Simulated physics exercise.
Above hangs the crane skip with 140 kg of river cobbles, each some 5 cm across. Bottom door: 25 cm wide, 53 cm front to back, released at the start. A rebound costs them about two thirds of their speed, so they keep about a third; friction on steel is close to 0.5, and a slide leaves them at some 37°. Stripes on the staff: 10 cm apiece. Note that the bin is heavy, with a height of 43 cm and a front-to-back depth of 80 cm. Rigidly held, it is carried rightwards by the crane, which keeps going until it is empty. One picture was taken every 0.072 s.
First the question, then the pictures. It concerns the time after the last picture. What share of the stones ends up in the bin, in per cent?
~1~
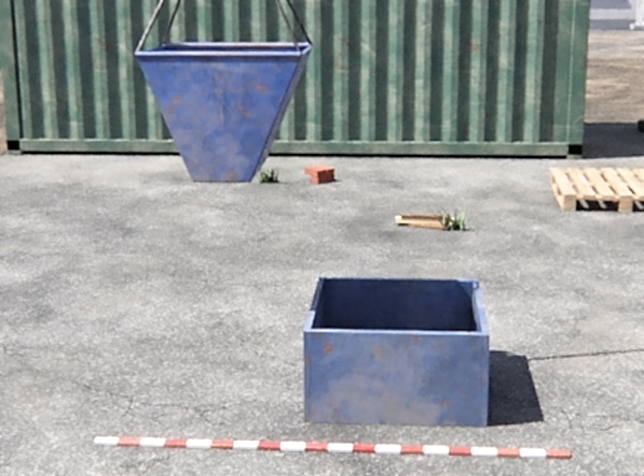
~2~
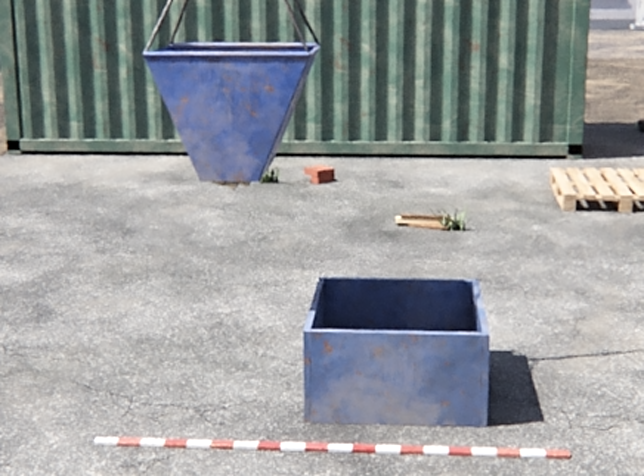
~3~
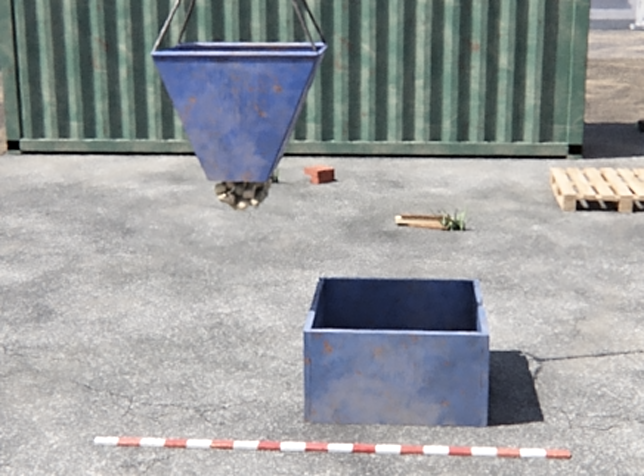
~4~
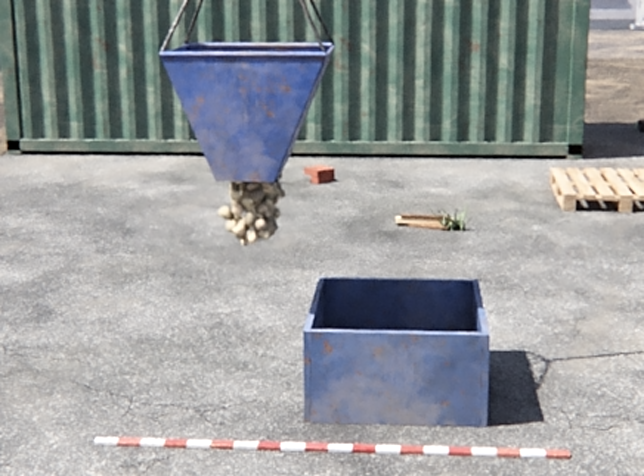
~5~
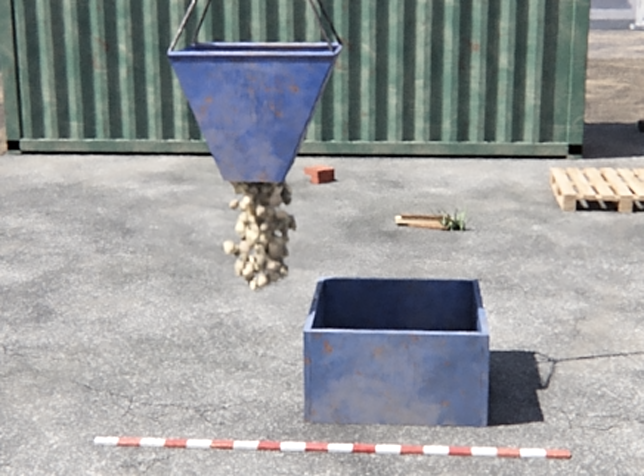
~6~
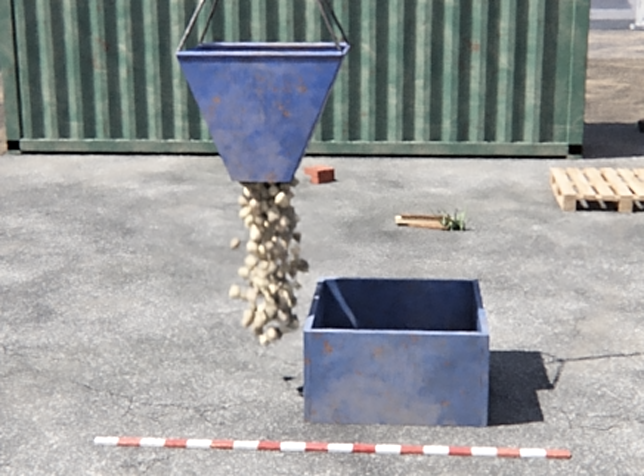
About 46 per cent.
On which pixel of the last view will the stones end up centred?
(307, 374).
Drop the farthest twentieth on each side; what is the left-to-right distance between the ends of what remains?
Around 120 centimetres.
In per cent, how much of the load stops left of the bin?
Roughly 55 percent.
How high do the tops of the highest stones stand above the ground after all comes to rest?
20 cm.
Then, 0.3 s after the last picture, 25 % in the crane skip, 64 % falling or lying left of the bin, 10 % falling or lying in the bin; the stones farthest right are at (366, 348).
Then, 0.7 s after the last picture, 0 % in the crane skip, 53 % falling or lying left of the bin, 46 % falling or lying in the bin, 0 % falling or lying beside or right of the bin; the stones farthest right are at (465, 368).
Then, 1.3 s after the last picture, 0 % in the crane skip, 53 % falling or lying left of the bin, 46 % falling or lying in the bin, 1 % falling or lying beside or right of the bin; the stones farthest right are at (470, 374).
Then, 2.2 s after the last picture, 0 % in the crane skip, 53 % falling or lying left of the bin, 46 % falling or lying in the bin, 1 % falling or lying beside or right of the bin; the stones farthest right are at (470, 375).
Then, 4.1 s after the last picture, 0 % in the crane skip, 53 % left of the bin, 46 % in the bin, 1 % beside or right of the bin; the stones farthest right are at (470, 375).
